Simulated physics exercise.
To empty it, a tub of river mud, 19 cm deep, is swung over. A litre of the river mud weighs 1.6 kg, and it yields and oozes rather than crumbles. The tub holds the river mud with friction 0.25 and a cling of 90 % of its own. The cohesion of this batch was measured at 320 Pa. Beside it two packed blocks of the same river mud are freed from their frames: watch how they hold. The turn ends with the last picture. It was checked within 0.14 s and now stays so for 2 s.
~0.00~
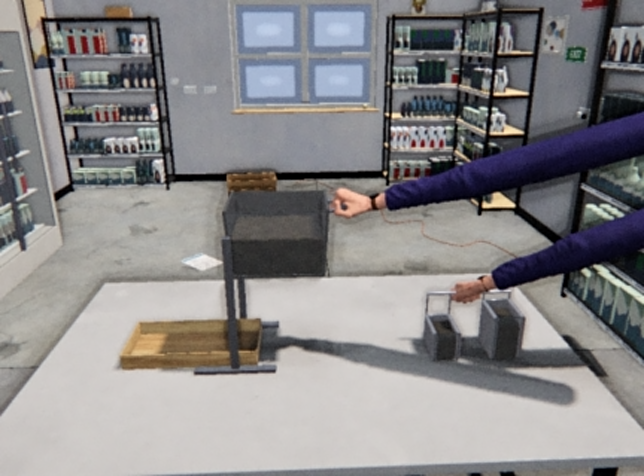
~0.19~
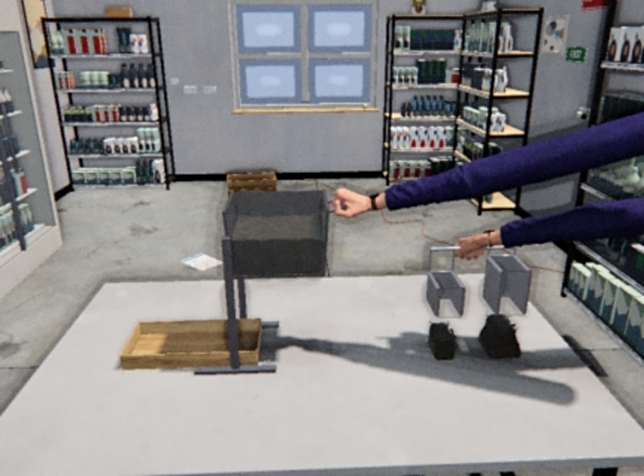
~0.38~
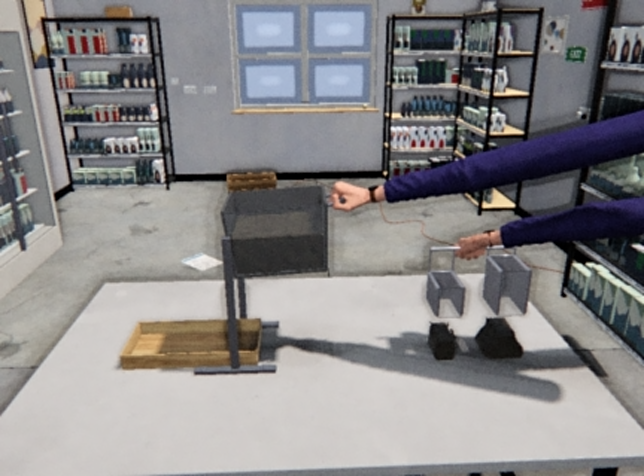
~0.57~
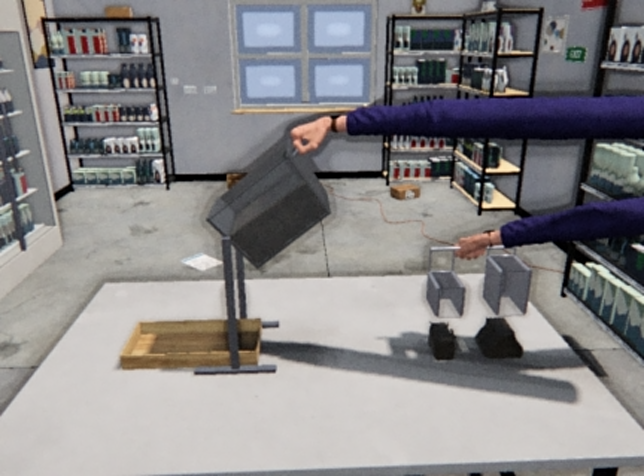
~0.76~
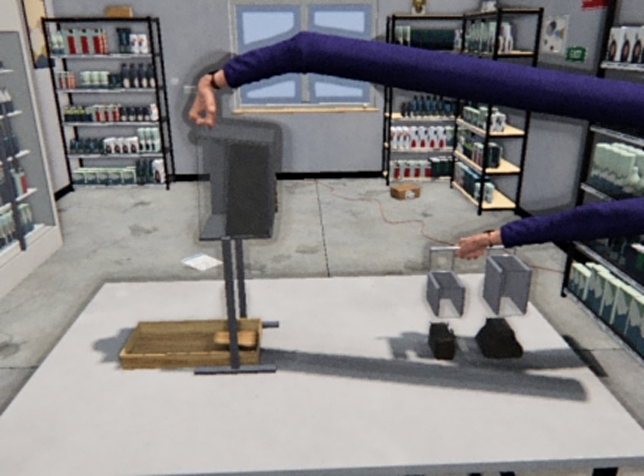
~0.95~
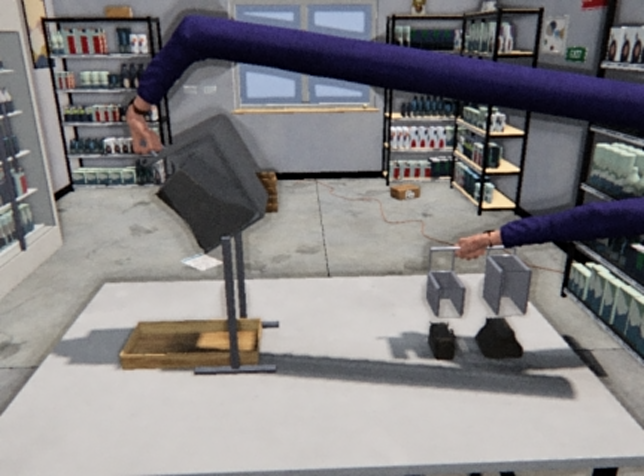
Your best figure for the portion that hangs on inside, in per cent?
About 0 %.
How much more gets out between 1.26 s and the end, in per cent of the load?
Some 0 per cent.
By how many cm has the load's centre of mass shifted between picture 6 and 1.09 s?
Roughly 20 cm.
By 1.09 s, the tub is at 118 degrees and holds 18 %.
By 1.26 s, the tub is at 118 degrees and holds 0 %.
By 1.43 s, the tub is at 118 degrees and holds 0 %.
By 1.60 s, the tub is at 118 degrees and holds 0 %.
By 2.95 s, at the end, the tub is at 118 degrees and holds 0 %.
